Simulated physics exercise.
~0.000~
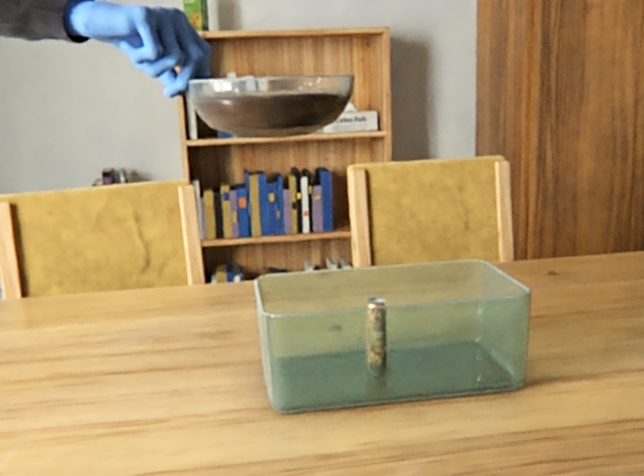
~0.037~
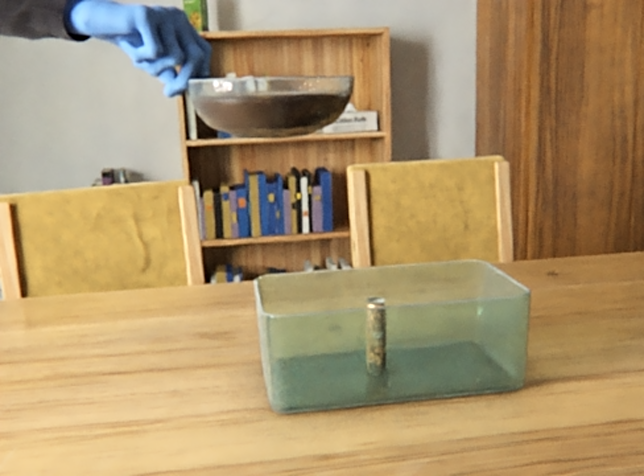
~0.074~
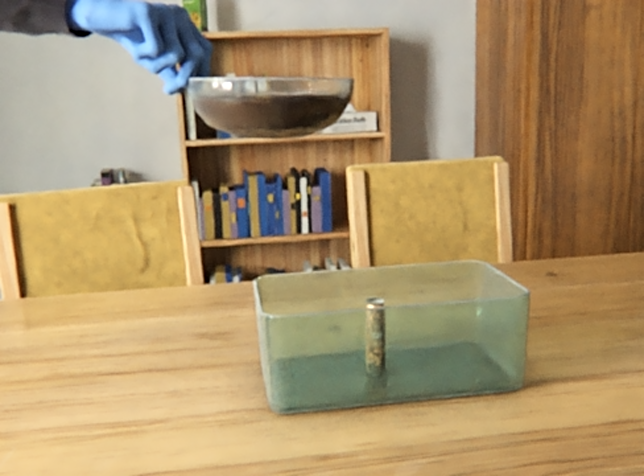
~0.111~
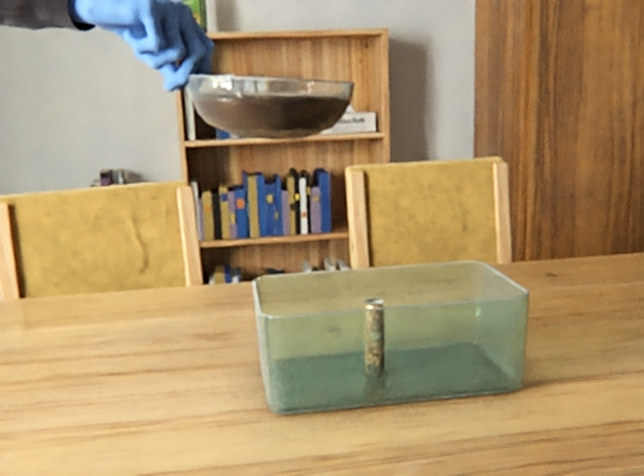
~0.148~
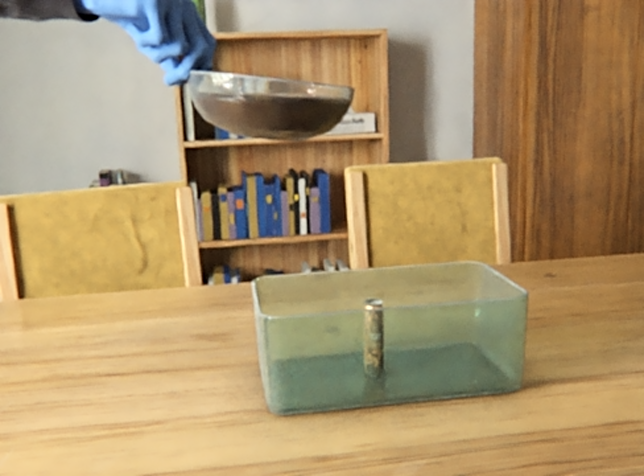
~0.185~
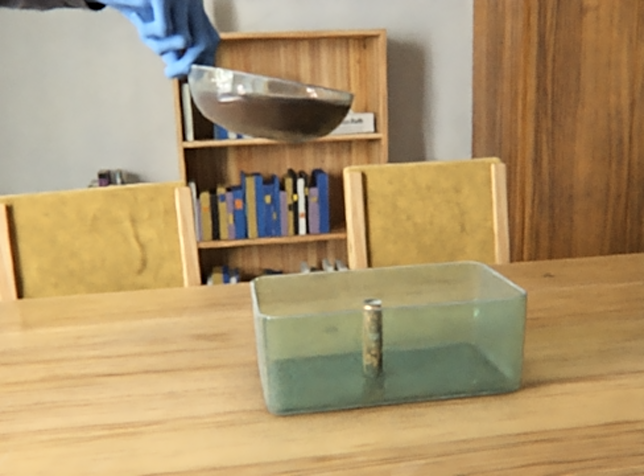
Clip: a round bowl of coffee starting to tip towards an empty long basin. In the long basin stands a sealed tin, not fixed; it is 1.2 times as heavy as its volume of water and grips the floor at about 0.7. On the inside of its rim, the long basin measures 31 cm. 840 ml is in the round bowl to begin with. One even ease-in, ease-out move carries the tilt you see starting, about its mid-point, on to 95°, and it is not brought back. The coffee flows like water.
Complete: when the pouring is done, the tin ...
... has gone over.
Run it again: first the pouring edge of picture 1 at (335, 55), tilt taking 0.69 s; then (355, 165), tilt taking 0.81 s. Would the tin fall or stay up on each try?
The tin overturns the first time and stays vertical the second time.
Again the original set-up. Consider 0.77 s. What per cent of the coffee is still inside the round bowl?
Some 2 per cent.
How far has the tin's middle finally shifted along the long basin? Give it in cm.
The tin's middle ends up about 7.0 cm along the basin.
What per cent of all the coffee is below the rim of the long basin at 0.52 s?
6 %, more or less.
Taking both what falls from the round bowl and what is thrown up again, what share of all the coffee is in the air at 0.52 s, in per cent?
Near 66 per cent at that moment.
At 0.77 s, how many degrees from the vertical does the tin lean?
Some 10°.
By 0.52 s the tilt is 68° and 29 per cent is still to pour; the tin stands where it began.
By 0.77 s the tilt is 94° and 2 per cent is still to pour; the tin leans 9°.
By 1.03 s the tilt is 95° and 0 per cent is still to pour; the tin lies on its side.
By 1.31 s the tilt is 95° and 0 per cent is still to pour; the tin lies on its side.
At rest the tin lies on its side.
